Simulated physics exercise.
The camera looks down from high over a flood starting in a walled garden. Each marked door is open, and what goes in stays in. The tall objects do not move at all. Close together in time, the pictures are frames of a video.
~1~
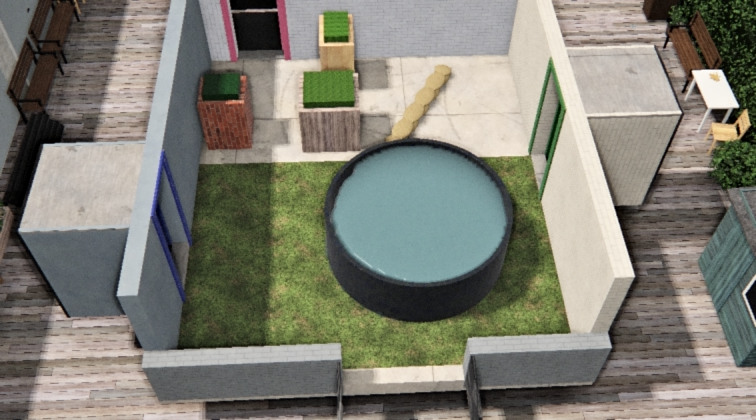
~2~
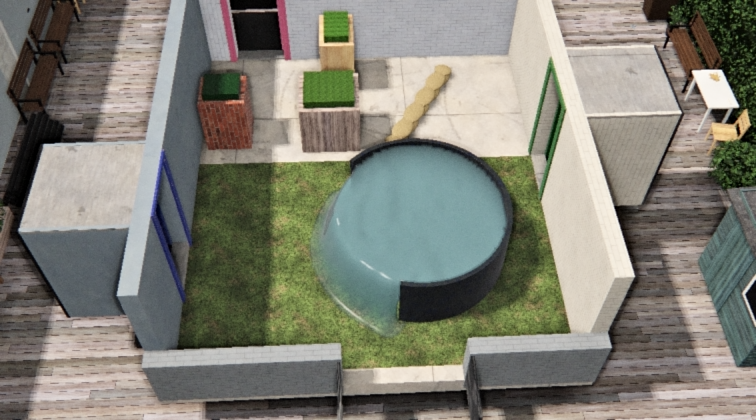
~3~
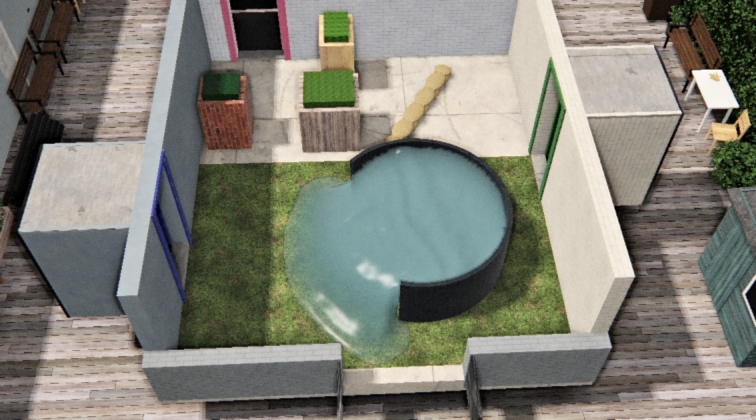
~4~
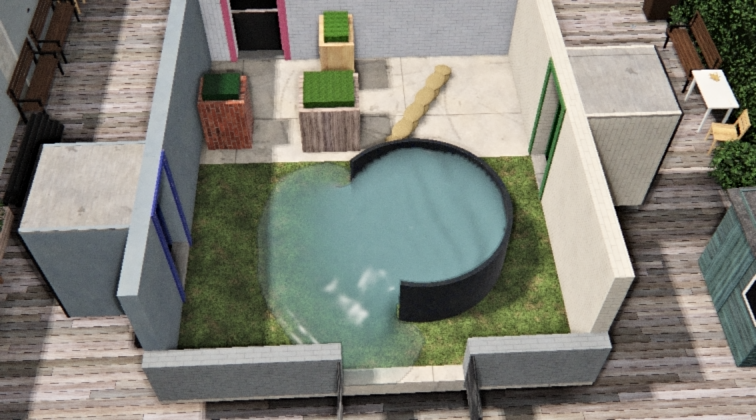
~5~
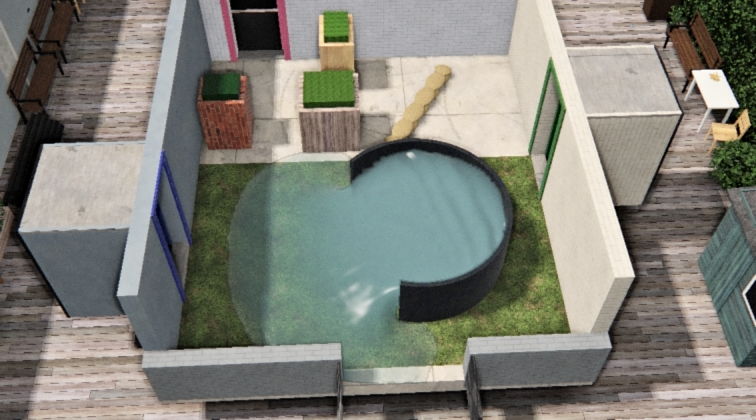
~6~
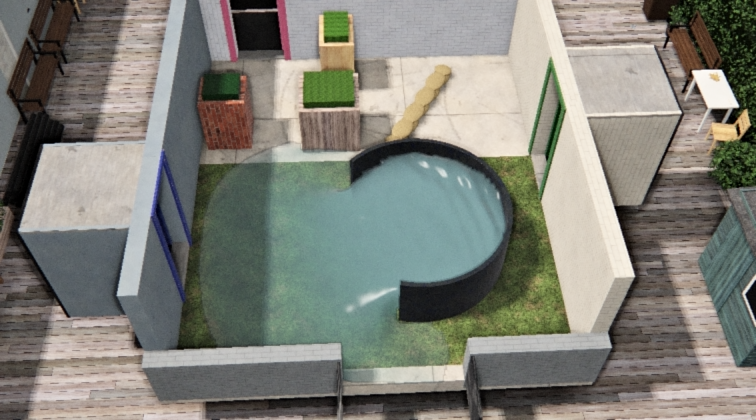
To begin with, still water fills a round, dark-walled pool on the grass of a walled garden, seen from high above. Then the pool's left side is open and water bulges out through the gap onto the lawn. The sheet spreads leftward and toward the front wall, covering much of the grass.
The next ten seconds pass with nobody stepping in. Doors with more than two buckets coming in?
My prediction: Blue door: Surpasses it. Green door: Surpasses it. Pink door: Surpasses it.
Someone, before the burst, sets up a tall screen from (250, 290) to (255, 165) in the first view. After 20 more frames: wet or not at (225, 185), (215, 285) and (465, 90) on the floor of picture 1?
Taking the points in order - wetted, wetted, unwetted.
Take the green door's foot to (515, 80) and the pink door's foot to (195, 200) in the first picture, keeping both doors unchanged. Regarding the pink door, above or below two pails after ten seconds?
My reading: Pink door goes over.
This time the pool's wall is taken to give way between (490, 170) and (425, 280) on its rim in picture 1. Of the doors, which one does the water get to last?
I'd say the one in pink.
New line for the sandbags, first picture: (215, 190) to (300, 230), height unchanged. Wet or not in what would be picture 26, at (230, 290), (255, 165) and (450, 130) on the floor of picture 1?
First spot gets soaked, second gets soaked, third stays unwetted.
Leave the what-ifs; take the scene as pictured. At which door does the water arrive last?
It's the green door.
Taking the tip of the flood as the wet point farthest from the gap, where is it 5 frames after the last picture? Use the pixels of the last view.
The wet edge reaches furthest near (258, 93).
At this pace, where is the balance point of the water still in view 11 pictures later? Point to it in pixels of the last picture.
At roughly (305, 259).
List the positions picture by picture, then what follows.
In the first picture, still water in the round pool at (418, 210).
In the second picture, the front is at a hidden place, out from the gap at (334, 253).
In the third picture, the front is at a hidden place, out from the gap at (334, 256).
In the fourth picture, the front is at a hidden place, out from the gap at (334, 258).
In the fifth picture, the front is at (324, 152), out from the gap at (334, 259).
In the sixth picture, water pours out at (334, 260) and has run to (289, 146).
A moment on, water covers 40 % of the floor; the blue door over two buckets in, the green door not reached, the pink door not reached.
Next, water covers 50 % of the floor; the blue door far over two buckets in, the green door not reached, the pink door wet at the sill, nothing in.
Then, water covers 55 % of the floor; the blue door far over two buckets in, the green door not reached, the pink door under two buckets in.
Later, water covers 95 % of the floor; the blue door far over two buckets in, the green door under two buckets in, the pink door far over two buckets in.
In the end, water covers 95 % of the floor; the blue door far over two buckets in, the green door over two buckets in, the pink door far over two buckets in.
